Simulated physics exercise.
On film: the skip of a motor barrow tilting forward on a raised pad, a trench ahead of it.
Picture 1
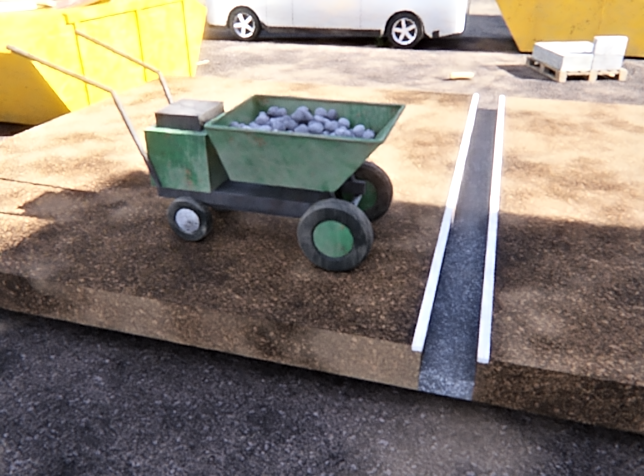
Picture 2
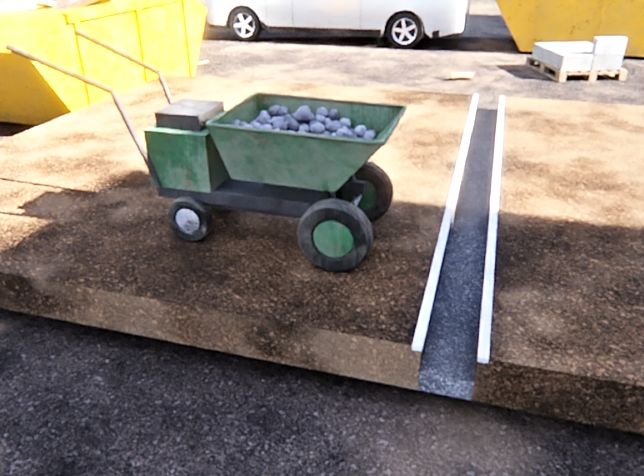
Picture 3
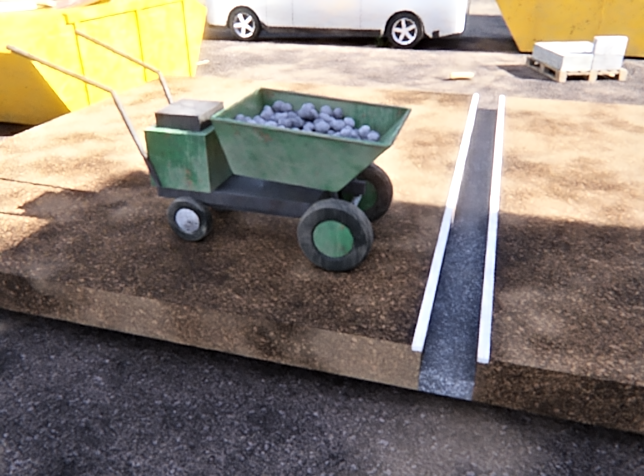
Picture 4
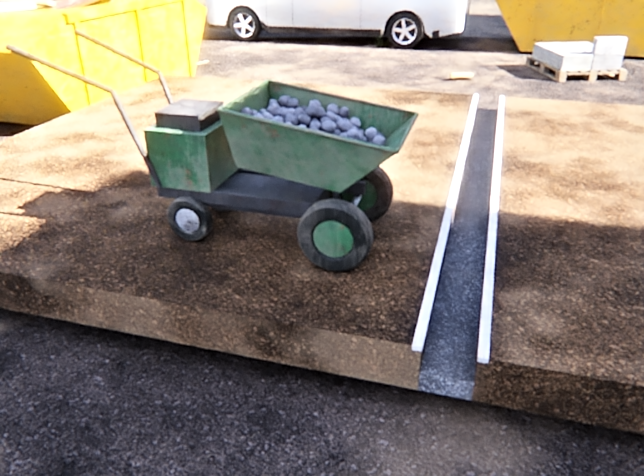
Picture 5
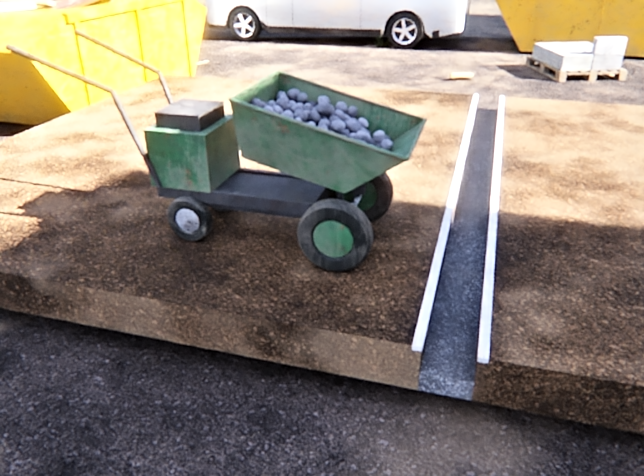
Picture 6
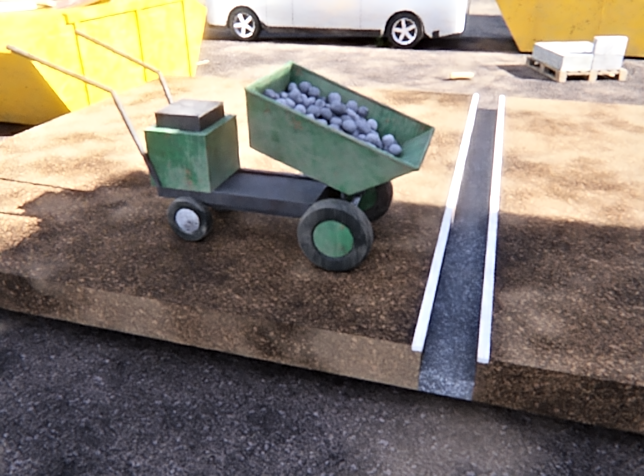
On a raised brown platform beside a narrow trench, a green motor barrow stood still, loaded with round grey stones, while its skip slowly tilted forward to the right, the back end rising clearly.
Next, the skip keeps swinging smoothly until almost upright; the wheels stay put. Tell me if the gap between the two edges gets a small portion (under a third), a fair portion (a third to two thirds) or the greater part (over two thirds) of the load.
It gets a fair portion.
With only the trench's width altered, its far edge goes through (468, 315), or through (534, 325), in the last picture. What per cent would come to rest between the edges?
30 %, give or take, and then 90 %.
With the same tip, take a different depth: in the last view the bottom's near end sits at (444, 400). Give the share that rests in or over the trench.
Estimated share: Approx. 70 %.
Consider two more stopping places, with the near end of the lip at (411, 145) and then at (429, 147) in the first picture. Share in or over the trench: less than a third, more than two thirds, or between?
At spot one the answer is under a third, and at spot two it is less than a third.
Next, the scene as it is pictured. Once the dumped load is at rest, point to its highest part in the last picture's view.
Settled peak, approx. (495, 248).
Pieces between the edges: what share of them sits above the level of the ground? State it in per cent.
Around 20 in a hundred.
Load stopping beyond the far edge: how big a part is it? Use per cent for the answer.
25 %.
Soon, skip tipped steeply; all in the skip.
A while on, skip tipped right over; about two thirds in the skip; about a quarter in or heaped over the trench; a small part beyond it; a stray few falling.
Towards the end, skip tipped right over; about a quarter in the skip; about half in or heaped over the trench; about a quarter beyond it.
Finally, skip tipped right over; about a quarter in the skip; about half in or heaped over the trench; about a quarter beyond it.
